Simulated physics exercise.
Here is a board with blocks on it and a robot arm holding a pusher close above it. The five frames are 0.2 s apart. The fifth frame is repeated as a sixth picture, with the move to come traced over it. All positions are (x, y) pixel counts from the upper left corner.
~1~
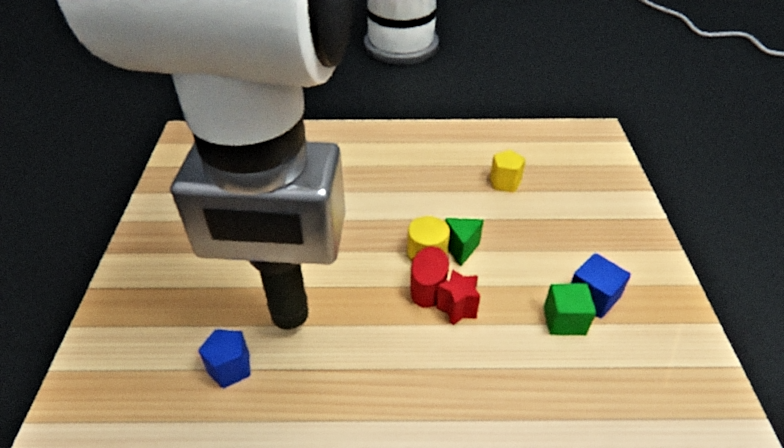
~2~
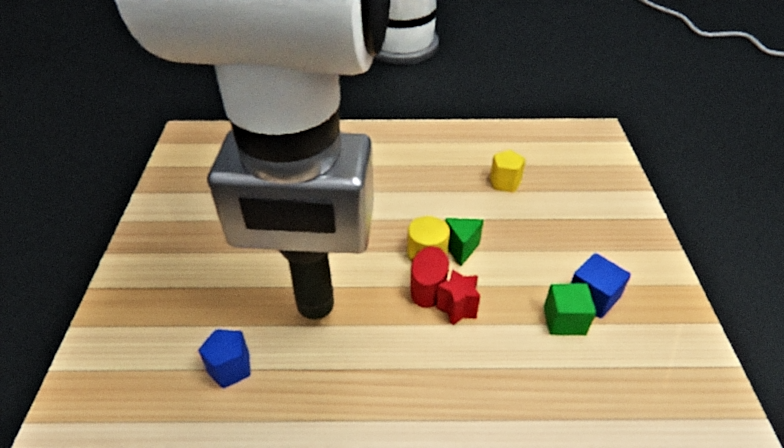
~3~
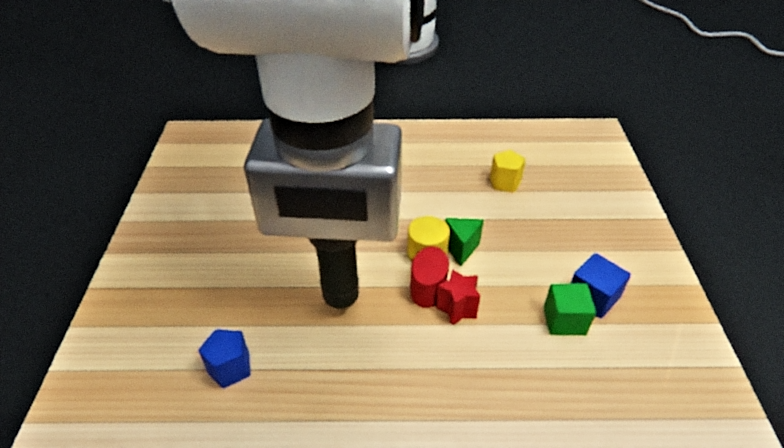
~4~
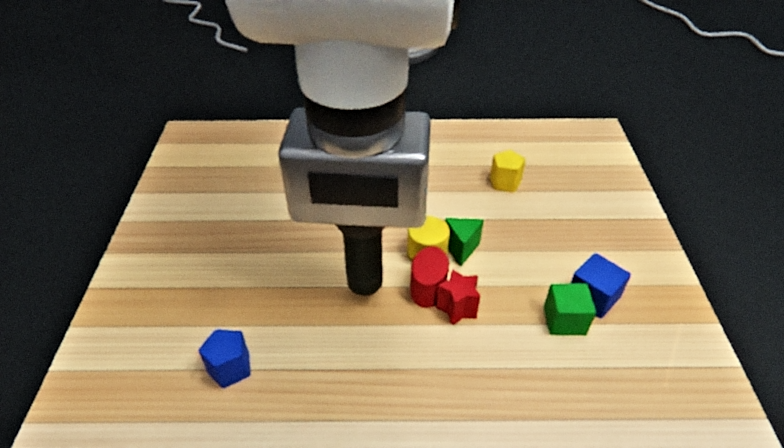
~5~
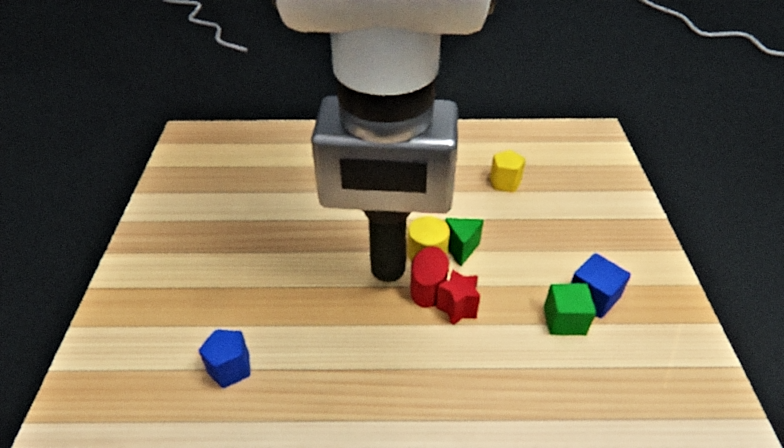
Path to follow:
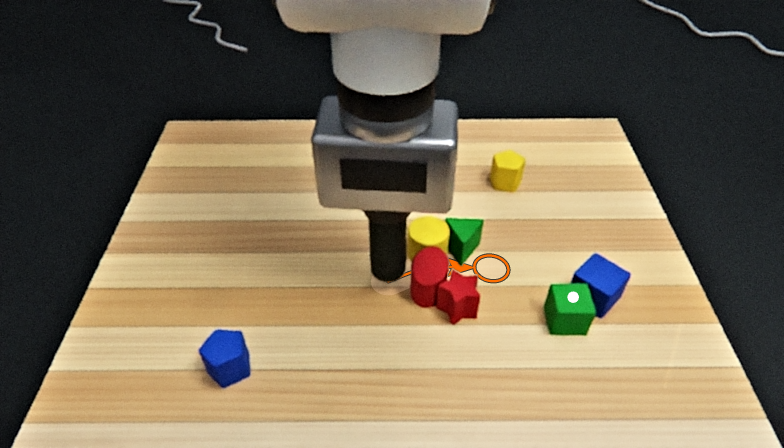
To begin with, a robot arm holds a dark pusher over the left part of a wooden board scattered with red, yellow, green and blue blocks. The arm moves steadily right and slightly away from the viewer, bringing the pusher beside the red and yellow blocks, while every block stays still.
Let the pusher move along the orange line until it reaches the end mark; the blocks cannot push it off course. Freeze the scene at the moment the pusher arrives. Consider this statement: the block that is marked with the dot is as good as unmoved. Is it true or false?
That claim is true.
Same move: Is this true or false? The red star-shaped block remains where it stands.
Verdict: False.
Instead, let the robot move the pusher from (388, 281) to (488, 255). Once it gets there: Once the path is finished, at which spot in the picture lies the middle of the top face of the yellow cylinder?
When the path ends, it will be at (447, 214).
Path on the board, from (388, 281) by way of (421, 270) and (456, 267) to (491, 268); the dot is on the green four-sided block.
What follows on the original path. One third of the way, pusher at (422, 258); yellow cylinder at (439, 222); red elliptical block at (453, 262), turned 30° clockwise; red star-shaped block at (469, 288), turned 25° clockwise; green triangular piece at (472, 222), turned 35° clockwise.
Two thirds of the way, pusher at (457, 255); yellow cylinder at (448, 216); red elliptical block at (484, 266), turned 65° clockwise; red star-shaped block at (479, 294), turned 60° clockwise; green triangular piece at (481, 219), turned 40° clockwise.
At the end, pusher at (494, 256); yellow cylinder at (448, 216); red elliptical block at (507, 273), turned 100° clockwise; red star-shaped block at (484, 296), turned 80° clockwise; green triangular piece at (481, 219), turned 40° clockwise; green four-sided block in place.
